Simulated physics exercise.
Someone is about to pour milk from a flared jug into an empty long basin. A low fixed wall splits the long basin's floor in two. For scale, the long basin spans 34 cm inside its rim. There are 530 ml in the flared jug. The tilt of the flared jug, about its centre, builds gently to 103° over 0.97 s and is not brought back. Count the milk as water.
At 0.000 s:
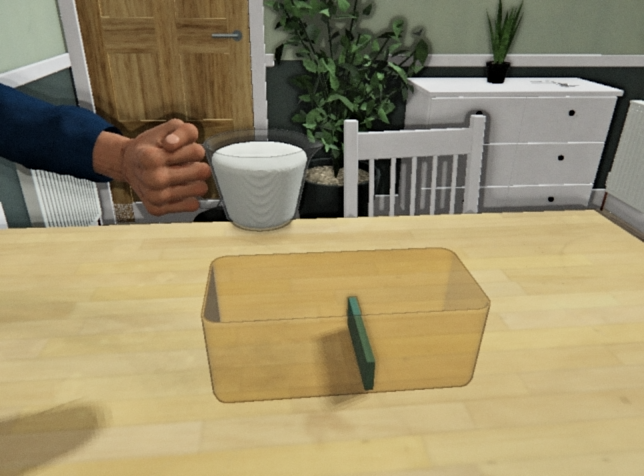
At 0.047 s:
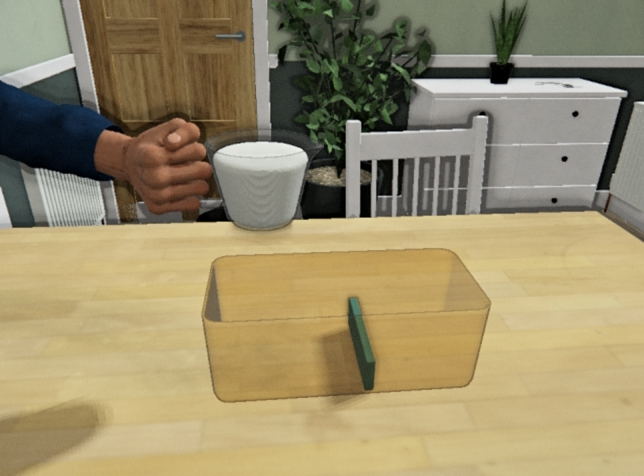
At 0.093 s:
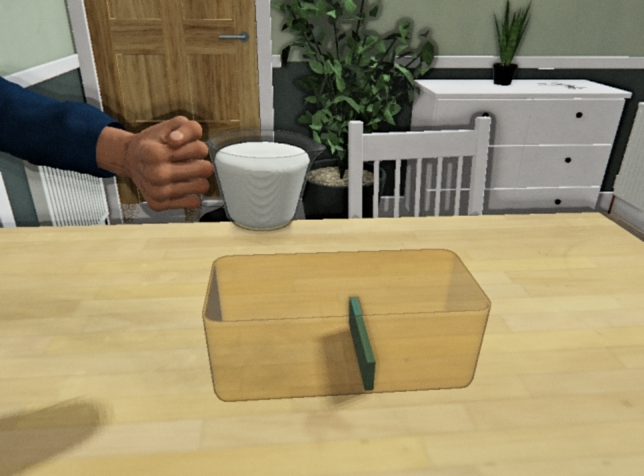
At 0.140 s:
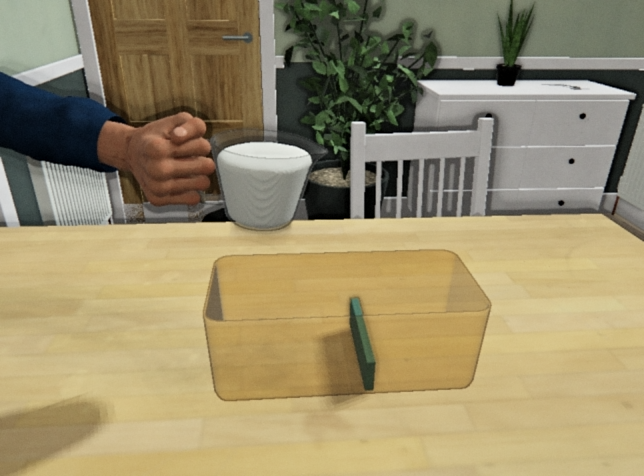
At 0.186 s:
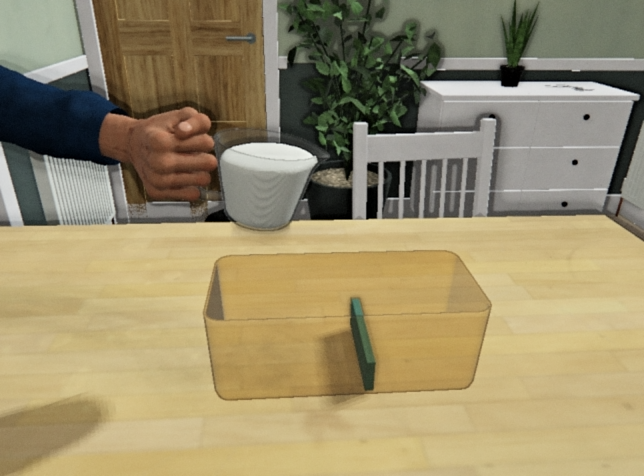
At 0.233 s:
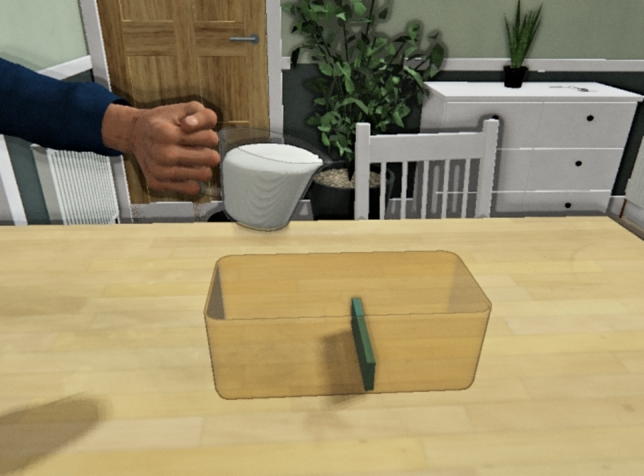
On a wooden table, a jug of milk tilts slightly right behind an empty basin.
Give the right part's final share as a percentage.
Roughly 54 per cent is past the wall.
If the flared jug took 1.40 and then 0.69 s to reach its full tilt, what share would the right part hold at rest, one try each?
First 65, then 45 per cent.
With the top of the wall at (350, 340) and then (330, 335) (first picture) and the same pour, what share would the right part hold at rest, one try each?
In turn about 75 and 90 per cent.
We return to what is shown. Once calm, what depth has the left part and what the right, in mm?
Some 8 mm on the left and 14 mm on the right.
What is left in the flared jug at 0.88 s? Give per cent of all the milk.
About 8 per cent.
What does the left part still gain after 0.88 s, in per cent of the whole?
Some 18 per cent.
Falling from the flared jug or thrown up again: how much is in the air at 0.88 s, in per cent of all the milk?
Near 12 in a hundred.
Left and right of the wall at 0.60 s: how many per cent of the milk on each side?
Near 2 on the left, 12 on the right.
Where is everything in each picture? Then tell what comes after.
In the first picture, tilt 0°; pouring edge (323, 143); surface from (212, 154) to (306, 152); the long basin's rim runs from (207, 288) to (470, 276); the wall's top is at (361, 328).
In the second picture, tilt 1°; pouring edge (324, 144); surface from (213, 154) to (307, 153).
In the third picture, tilt 2°; pouring edge (326, 146); surface from (215, 154) to (309, 154).
In the fourth picture, tilt 5°; pouring edge (328, 150); surface from (218, 153) to (312, 155).
In the fifth picture, tilt 9°; pouring edge (330, 155); surface from (221, 154) to (317, 157).
In the sixth picture, tilt 14°; pouring edge (333, 160); surface from (224, 155) to (322, 158).
After 0.60 s the tilt is 71° and 59 per cent is still to pour, 2 is left of the wall and 12 right of it.
After 0.88 s the tilt is 101° and 8 per cent is still to pour, 28 is left of the wall and 53 right of it.
After 1.16 s the tilt is 103° and 0 per cent is still to pour, 45 is left of the wall and 54 right of it.
After 1.47 s the tilt is 103° and 0 per cent is still to pour, 45 is left of the wall and 54 right of it.
In the end 45 per cent lies left of the wall, 54 right of it and 1 outside.
